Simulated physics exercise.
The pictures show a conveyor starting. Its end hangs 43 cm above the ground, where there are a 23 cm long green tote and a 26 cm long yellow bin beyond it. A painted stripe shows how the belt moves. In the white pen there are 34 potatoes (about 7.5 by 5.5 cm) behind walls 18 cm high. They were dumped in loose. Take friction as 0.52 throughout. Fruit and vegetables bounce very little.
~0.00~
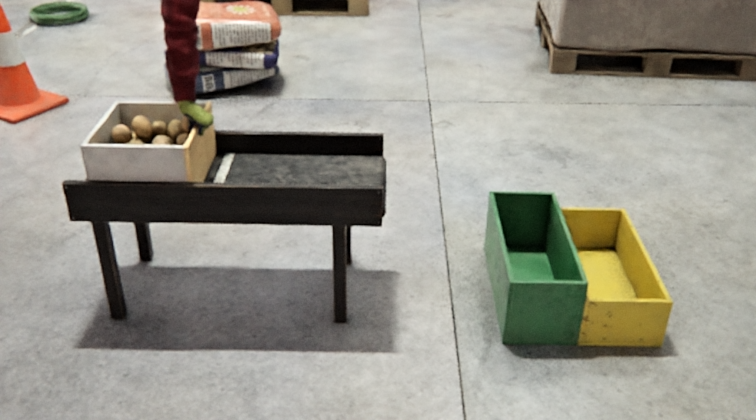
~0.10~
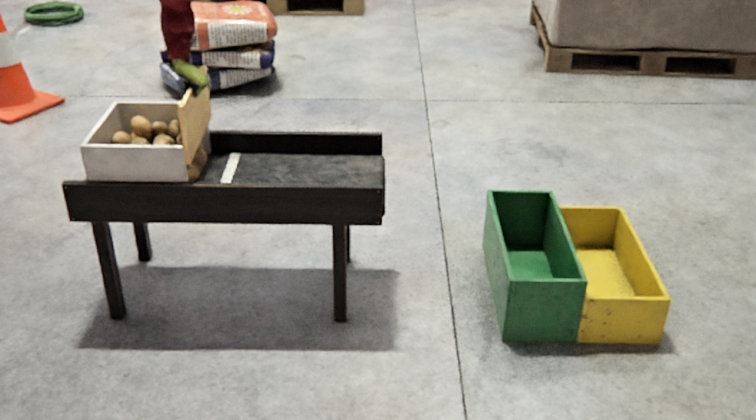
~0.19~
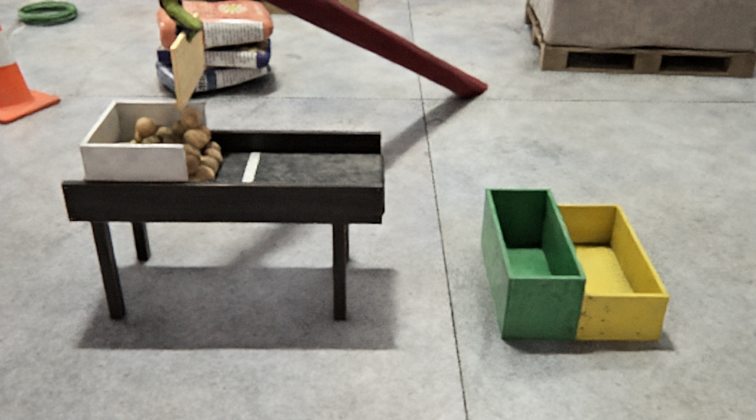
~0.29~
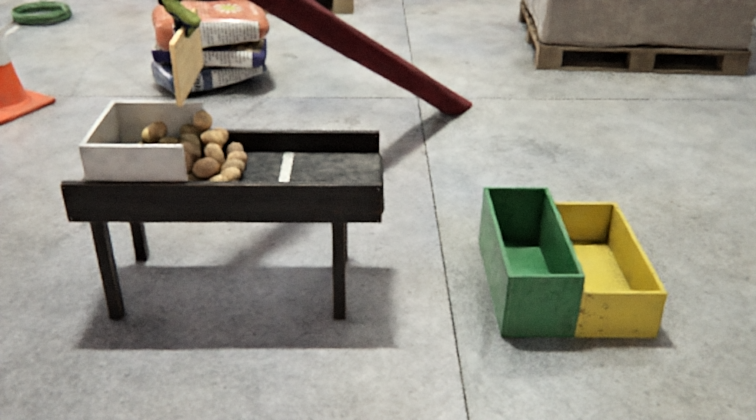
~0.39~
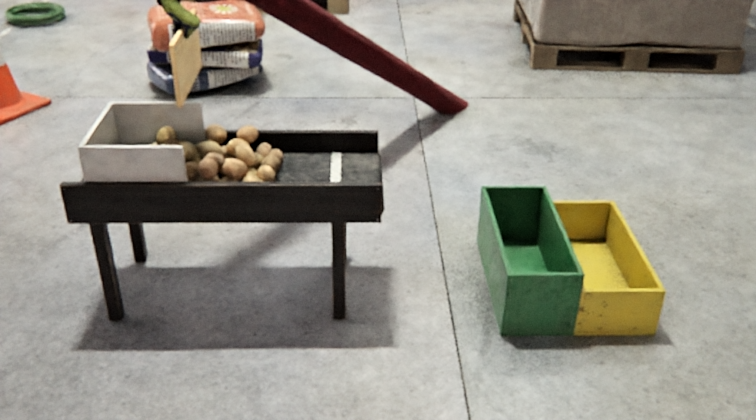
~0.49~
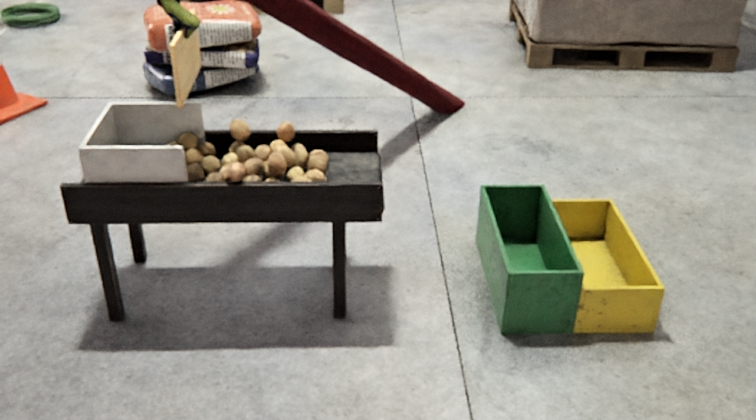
A gloved hand lifts the pen's wooden gate, and potatoes spread rightward along the moving belt.
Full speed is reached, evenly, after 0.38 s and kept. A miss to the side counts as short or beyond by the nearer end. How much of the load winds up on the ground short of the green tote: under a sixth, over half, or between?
Expect upwards of half of the load on the ground short of the green tote.
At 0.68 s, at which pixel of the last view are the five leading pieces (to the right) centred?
Near (413, 178).
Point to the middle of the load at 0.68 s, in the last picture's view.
Near (342, 168).
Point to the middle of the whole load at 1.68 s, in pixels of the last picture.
Near (443, 280).
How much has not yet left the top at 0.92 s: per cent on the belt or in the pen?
Some 20 per cent.
After 0.68 s, 26 on the belt and 8 in the air.
After 0.92 s, 7 on the belt, 3 on the ground short of the green tote and 24 in the air.
After 1.25 s, 3 in the green tote, 1 on the belt, 22 on the ground short of the green tote and 8 in the air.
Outcome (at 1.68 s), 3 in the green tote and 31 on the ground short of the green tote. Asked share, 31 of 34, 91 per cent.
